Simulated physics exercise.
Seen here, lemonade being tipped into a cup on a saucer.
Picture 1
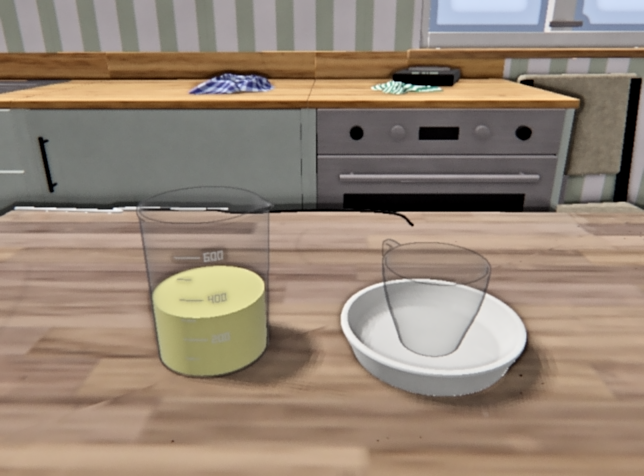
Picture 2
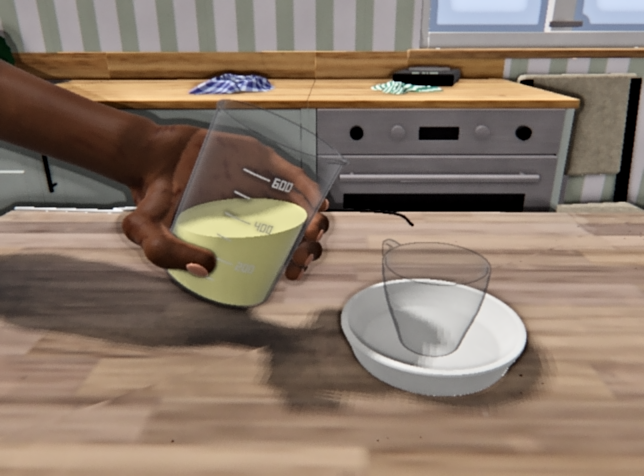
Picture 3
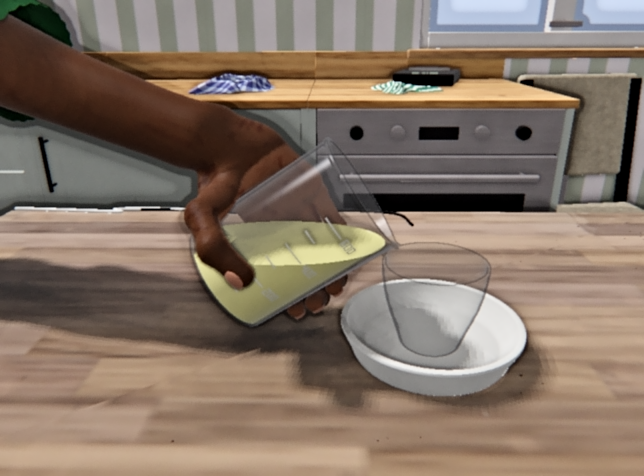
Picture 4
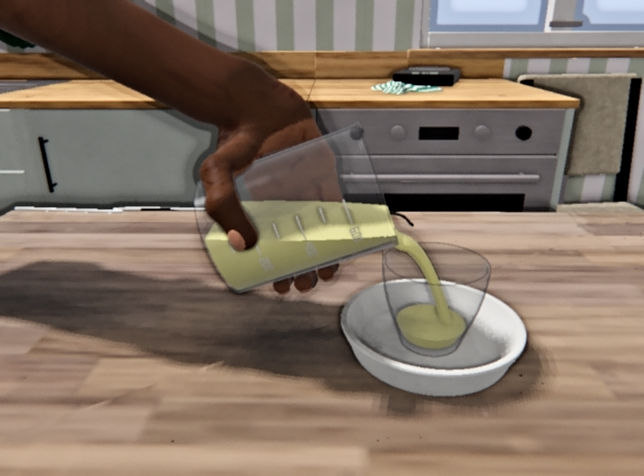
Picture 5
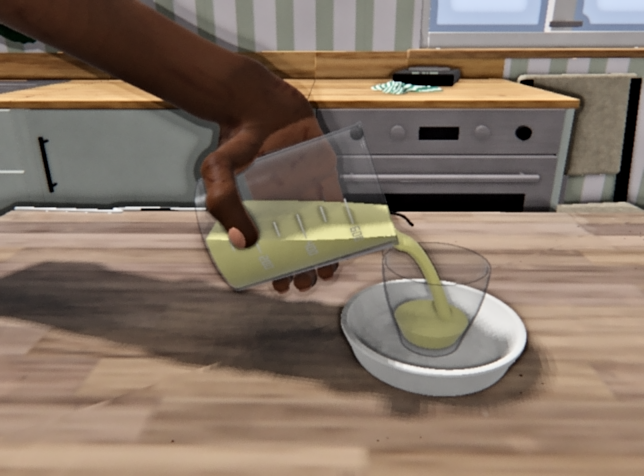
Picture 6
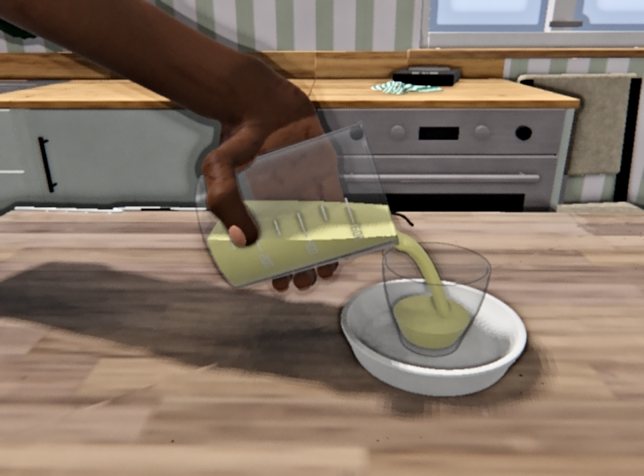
In a kitchen, a hand lifting a beaker of yellow lemonade, tilting it rightward and pouring into a clear cup on a white saucer.
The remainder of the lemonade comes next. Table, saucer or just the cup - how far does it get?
I expect it will spill into the saucer but go no further.
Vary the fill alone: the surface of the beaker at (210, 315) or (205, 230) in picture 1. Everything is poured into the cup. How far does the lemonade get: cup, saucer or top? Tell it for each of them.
In turn: Stays in the cup, floods the top.
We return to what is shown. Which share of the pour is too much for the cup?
About 20 per cent.
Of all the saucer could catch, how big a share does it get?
Result: Some 30 per cent, approximately.
Next, the cup is about three quarters full; the saucer is dry.
After that, the cup is full to the brim; the saucer is wet, with room to spare.
Finally, the cup is full to the brim; the saucer is wet, with room to spare.
